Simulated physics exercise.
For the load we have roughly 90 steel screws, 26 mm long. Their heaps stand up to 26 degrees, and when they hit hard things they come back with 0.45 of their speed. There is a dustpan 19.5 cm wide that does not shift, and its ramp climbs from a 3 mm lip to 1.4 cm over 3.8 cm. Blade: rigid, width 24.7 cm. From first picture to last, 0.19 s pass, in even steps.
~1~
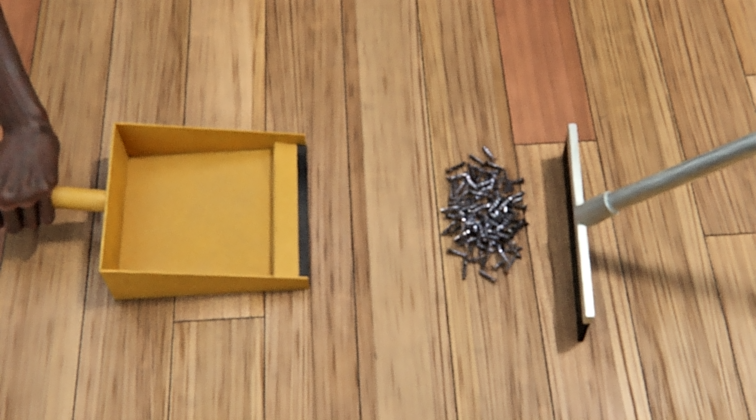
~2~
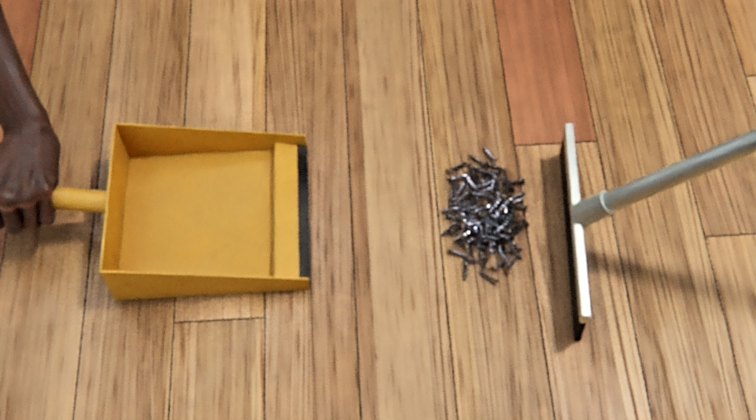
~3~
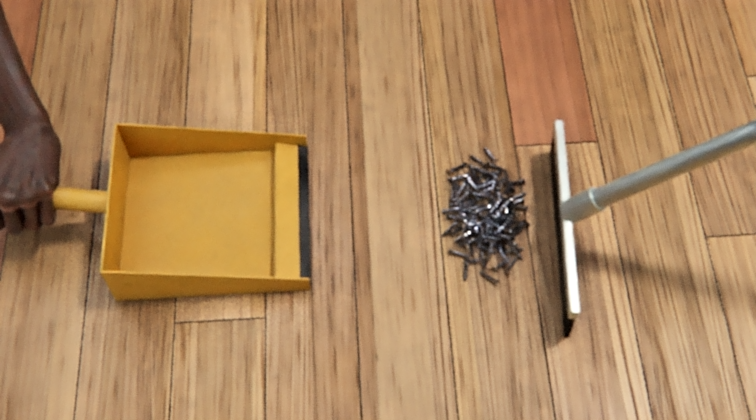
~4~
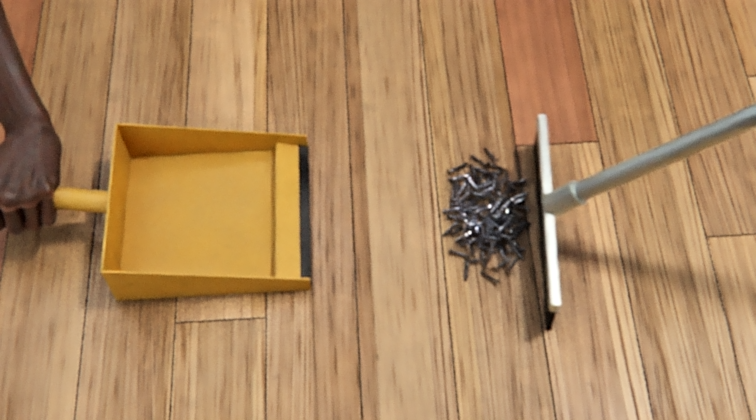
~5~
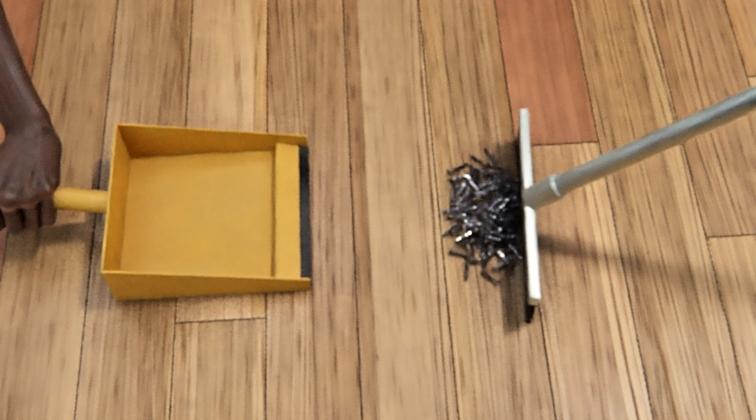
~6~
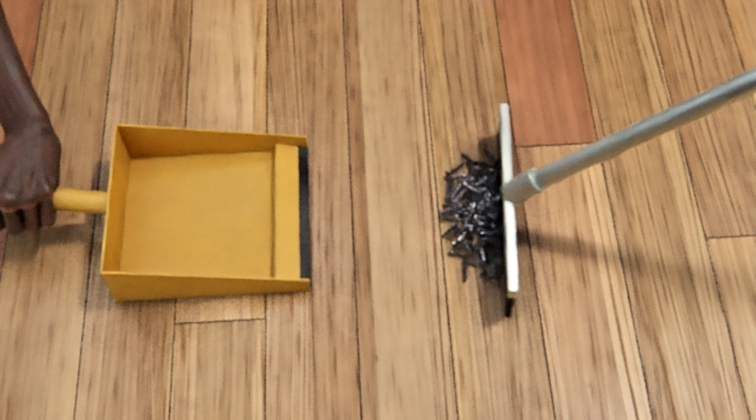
A hand held a yellow dustpan still on a wooden floor while a long-handled blade on the right slid left, reached a small pile of dark metal screws and began pushing into them.
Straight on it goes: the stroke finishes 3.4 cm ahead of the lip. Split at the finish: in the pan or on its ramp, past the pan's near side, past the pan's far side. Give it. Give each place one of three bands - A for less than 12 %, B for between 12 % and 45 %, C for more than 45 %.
In order: Pan: You'll see just a dash of it there, near side: You'll see just a dash of it there, far side: You'll see a middling helping of it there.
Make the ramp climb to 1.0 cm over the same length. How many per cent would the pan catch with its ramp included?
Estimate: About 5 in a hundred.
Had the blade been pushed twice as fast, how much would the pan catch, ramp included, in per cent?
Then around 35 per cent.
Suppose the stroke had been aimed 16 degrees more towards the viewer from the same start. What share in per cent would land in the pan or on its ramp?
Result: Close to 10 %, ramp counted.
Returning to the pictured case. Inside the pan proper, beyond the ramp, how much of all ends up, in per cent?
Roughly 0 in a hundred.
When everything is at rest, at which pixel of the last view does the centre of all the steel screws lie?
Centre at rest, approx.: (322, 177) px.
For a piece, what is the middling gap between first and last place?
I'd say close to 20 cm.
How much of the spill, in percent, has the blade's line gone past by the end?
Estimate: Around 0 %.
Then, 0.17 s after the last picture, middle of the blade 13 cm from the lip; 0 % over the lip, far side 5 %, near side 0 %.
Then, 0.29 s after the last picture, middle of the blade 7 cm from the lip; 0 % over the lip, far side 15 %, near side 0 %.
Then, 0.53 s after the last picture, middle of the blade 4 cm from the lip; 5 % over the lip, far side 25 %, near side 0 %.
In the end, pan 5 %, near side 0 %, far side 25 %, in front of the lip or behind the blade 70 %.
